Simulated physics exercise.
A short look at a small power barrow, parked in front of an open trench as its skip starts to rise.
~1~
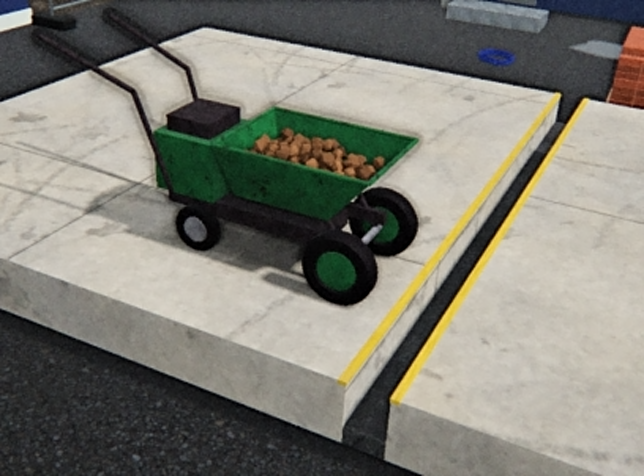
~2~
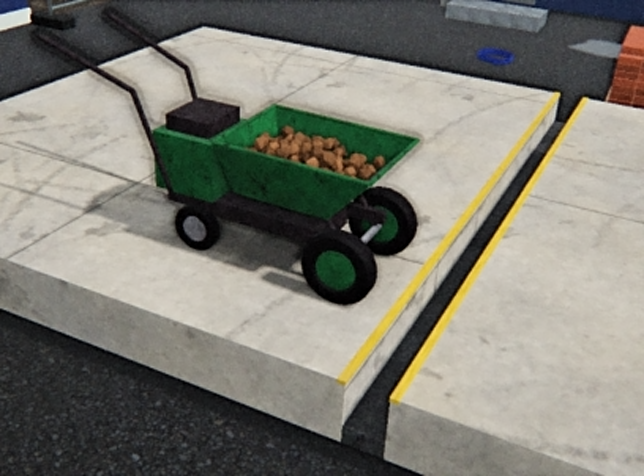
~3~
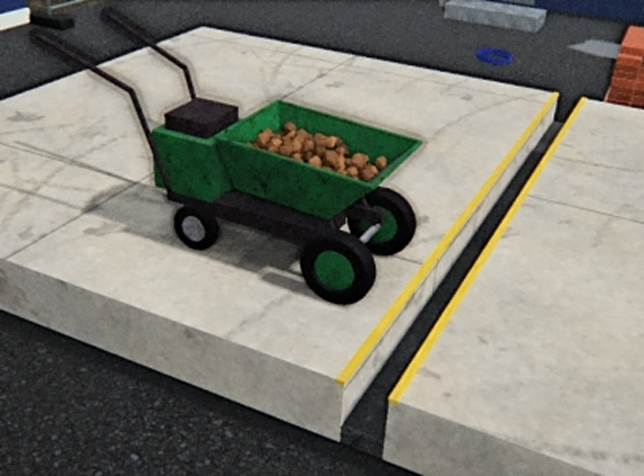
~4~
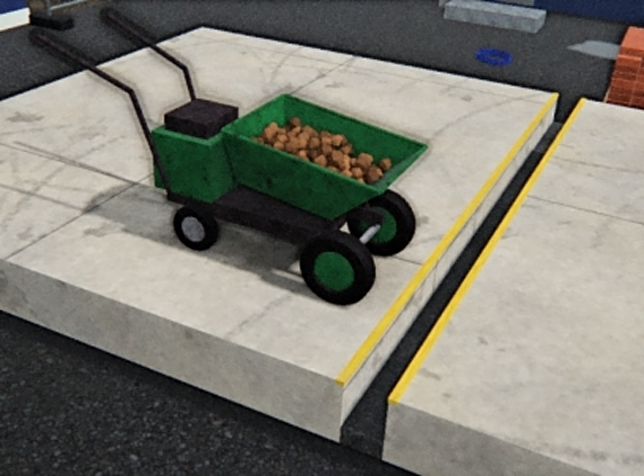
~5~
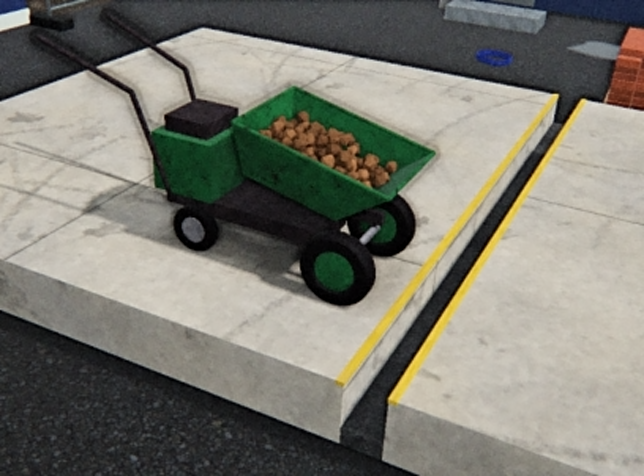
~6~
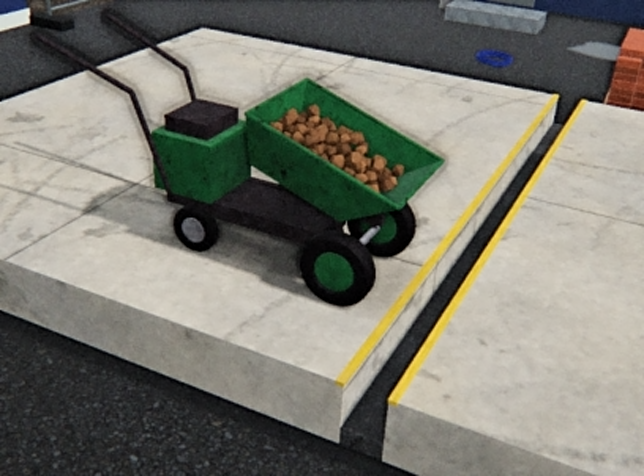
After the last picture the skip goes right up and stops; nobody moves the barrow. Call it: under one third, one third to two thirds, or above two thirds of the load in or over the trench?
Under one third, I'd call it.
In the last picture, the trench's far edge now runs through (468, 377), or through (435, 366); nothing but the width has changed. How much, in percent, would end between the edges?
The first case gives close to 80 per cent and the second close to 20 per cent.
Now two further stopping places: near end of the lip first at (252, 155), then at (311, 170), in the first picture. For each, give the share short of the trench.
First position: Some 60 percent; second position: Some 0 percent.
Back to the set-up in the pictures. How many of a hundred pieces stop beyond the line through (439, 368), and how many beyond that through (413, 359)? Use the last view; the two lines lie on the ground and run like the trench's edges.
Result, first then second: 80 %, 90 %.
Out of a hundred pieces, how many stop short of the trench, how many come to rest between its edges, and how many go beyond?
I'd estimate short near 0, between near 0 and beyond near 95 per cent.
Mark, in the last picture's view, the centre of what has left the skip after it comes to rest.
Resting centre, last frame: Roughly (505, 316).
Just after the last frame, skip tipped steeply; every one in the skip.
A moment on, skip tipped right over; roughly half in the skip; roughly half beyond it; just a few falling.
Further on, skip tipped right over; about a tenth in the skip; just a few in or heaped over the trench; almost all beyond it.
When it is over, skip tipped right over; about a tenth in the skip; just a few in or heaped over the trench; almost all beyond it.
